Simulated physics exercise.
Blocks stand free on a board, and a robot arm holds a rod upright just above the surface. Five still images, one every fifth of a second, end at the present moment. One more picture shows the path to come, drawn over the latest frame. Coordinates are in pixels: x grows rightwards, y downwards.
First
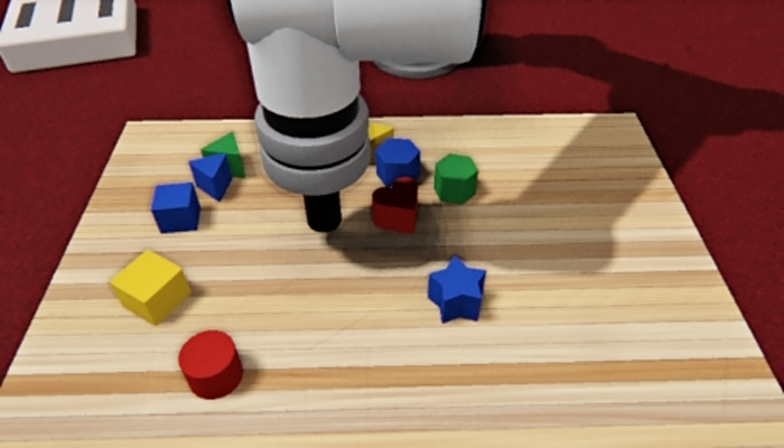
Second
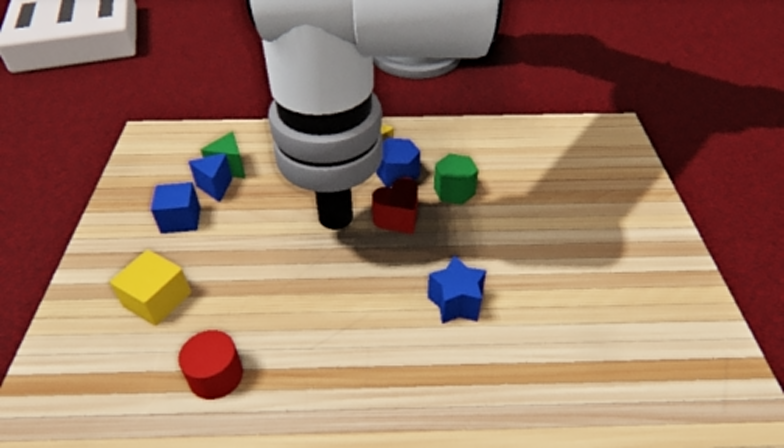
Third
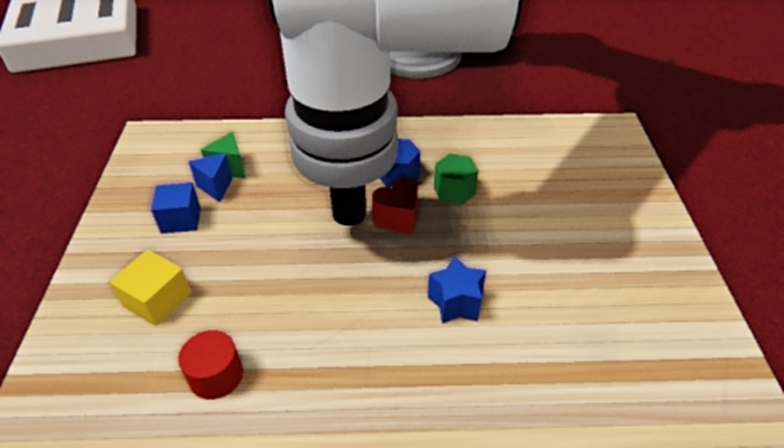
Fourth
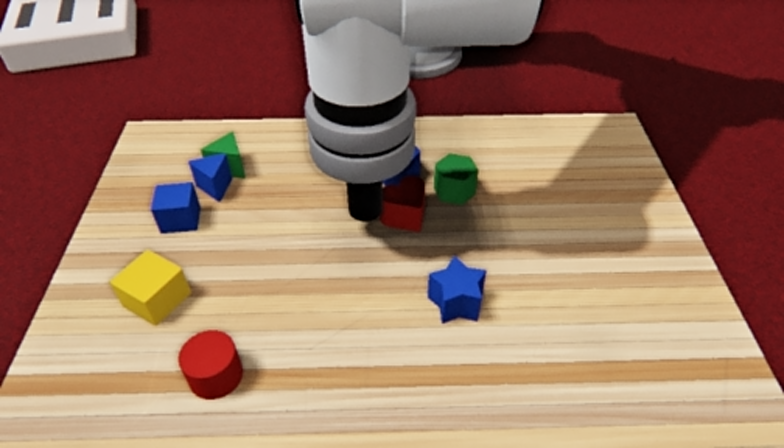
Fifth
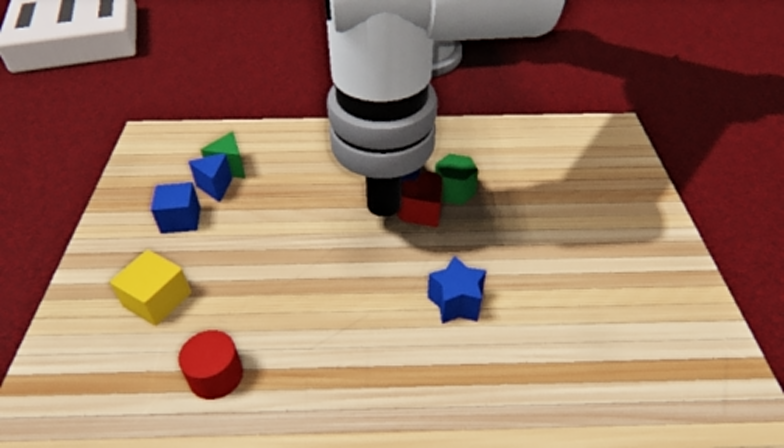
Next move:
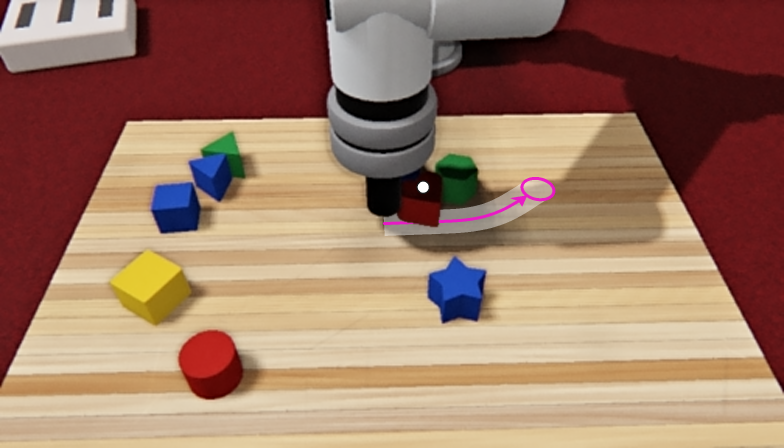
Robot arm moving its rod rightward over a wooden board of coloured blocks, then pushing the red block toward the green hexagon.
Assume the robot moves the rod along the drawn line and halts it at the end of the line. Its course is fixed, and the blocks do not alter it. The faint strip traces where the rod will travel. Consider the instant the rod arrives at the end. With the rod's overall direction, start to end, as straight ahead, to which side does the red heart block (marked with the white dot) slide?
My answer: Left.
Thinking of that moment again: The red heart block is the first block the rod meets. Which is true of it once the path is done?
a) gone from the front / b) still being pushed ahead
My answer is option b.
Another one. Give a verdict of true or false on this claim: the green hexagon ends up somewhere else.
It is true.
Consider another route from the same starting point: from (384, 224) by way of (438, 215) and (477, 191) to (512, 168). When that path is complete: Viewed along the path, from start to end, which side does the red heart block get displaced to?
It shifts rightward.
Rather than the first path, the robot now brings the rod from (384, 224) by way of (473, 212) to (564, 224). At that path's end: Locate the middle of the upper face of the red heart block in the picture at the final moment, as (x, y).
Its top face will be centred at roughly (571, 170).
Path on the board, from (384, 224) via (443, 221) and (498, 212), ending at (538, 189); the dot is on the red heart block.
The first path, step by step. One third of the way, rod at (445, 203); red heart block at (482, 183); green hexagon at (483, 154), turned 80° anticlockwise.
Two thirds of the way, rod at (501, 194); red heart block at (531, 169), turned 30° anticlockwise; green hexagon at (485, 152), turned 90° anticlockwise.
At the end, rod at (542, 171); blue hexagon in place; red heart block at (566, 145), turned 40° anticlockwise; green hexagon at (485, 152), turned 90° anticlockwise.
